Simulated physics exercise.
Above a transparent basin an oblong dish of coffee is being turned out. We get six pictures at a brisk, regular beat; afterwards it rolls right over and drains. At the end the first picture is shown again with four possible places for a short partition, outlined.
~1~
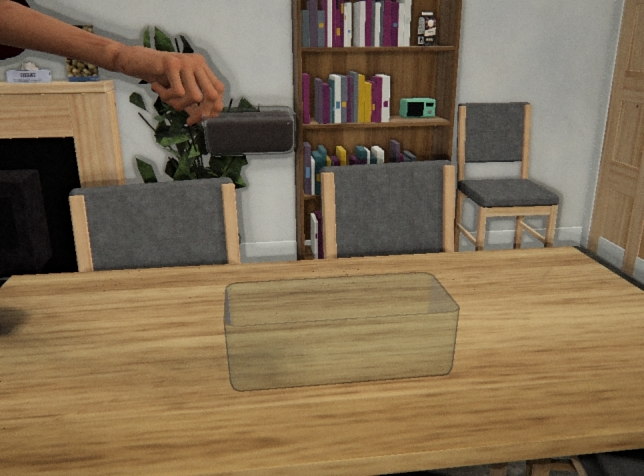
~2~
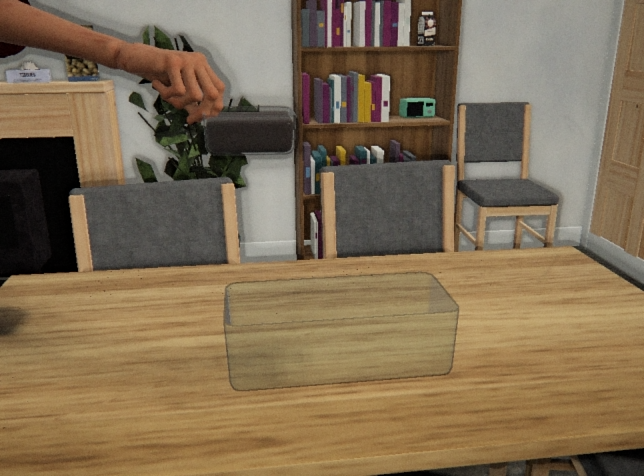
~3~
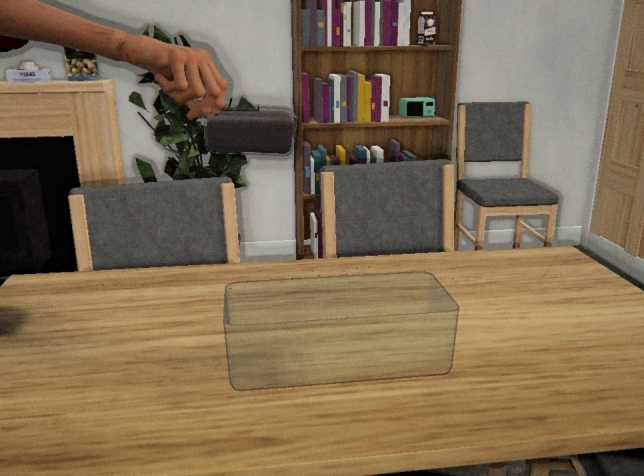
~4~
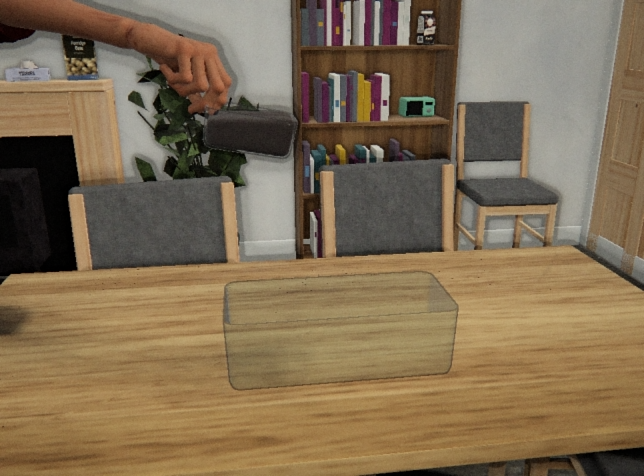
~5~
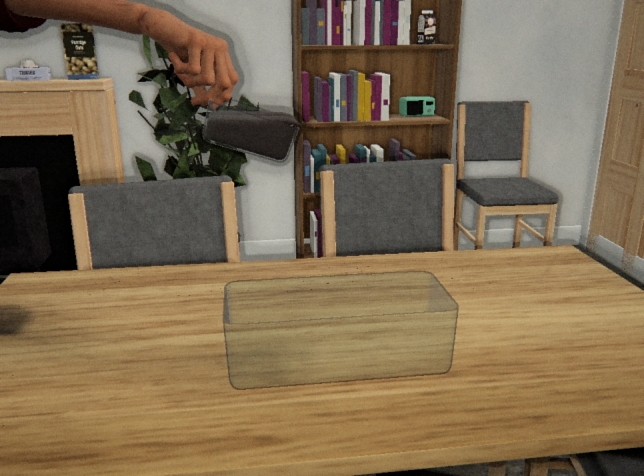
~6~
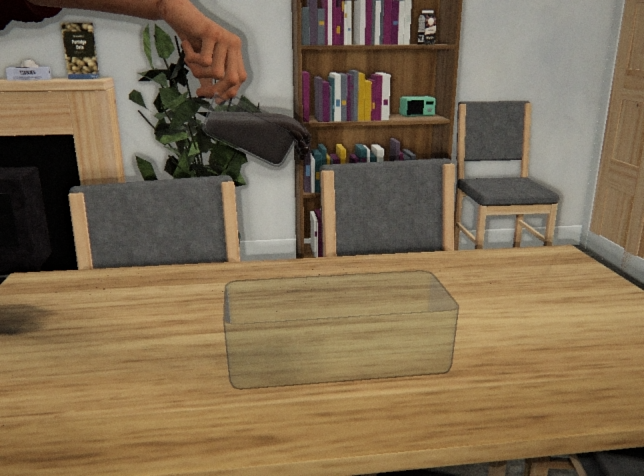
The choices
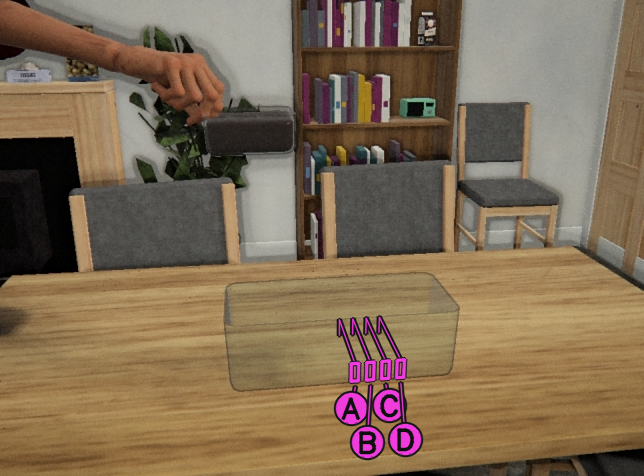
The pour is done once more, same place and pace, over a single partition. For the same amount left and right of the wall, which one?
Take B.
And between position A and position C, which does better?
A.
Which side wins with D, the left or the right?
The left one.
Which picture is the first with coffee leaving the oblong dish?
In picture 5.
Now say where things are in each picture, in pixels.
Upright, lip at (291, 110); basin from (230, 389) to (452, 371); nothing has left yet.
Upright, lip at (291, 111); nothing has left yet.
Tipped about 5°, lip at (292, 113); nothing has left yet.
Tipped about 11°, lip at (293, 117); nothing has left yet.
Tipped about 18°, lip at (294, 122); coffee is over the lip, down to (294, 122).
Tipped about 28°, lip at (295, 129); coffee is over the lip, down to (299, 154).
On the marked copy, A at (355, 386); B at (370, 385); C at (385, 384); D at (400, 383).
Choosing A, about 33 % ends left of the wall and 63 % right of it; 4 % is lost outside.
Choosing B, about 50 % ends left of the wall and 45 % right of it; 4 % is lost outside.
Choosing C, about 85 % ends left of the wall and 11 % right of it; 4 % is lost outside.
Choosing D, about 86 % ends left of the wall and 10 % right of it; 4 % is lost outside.
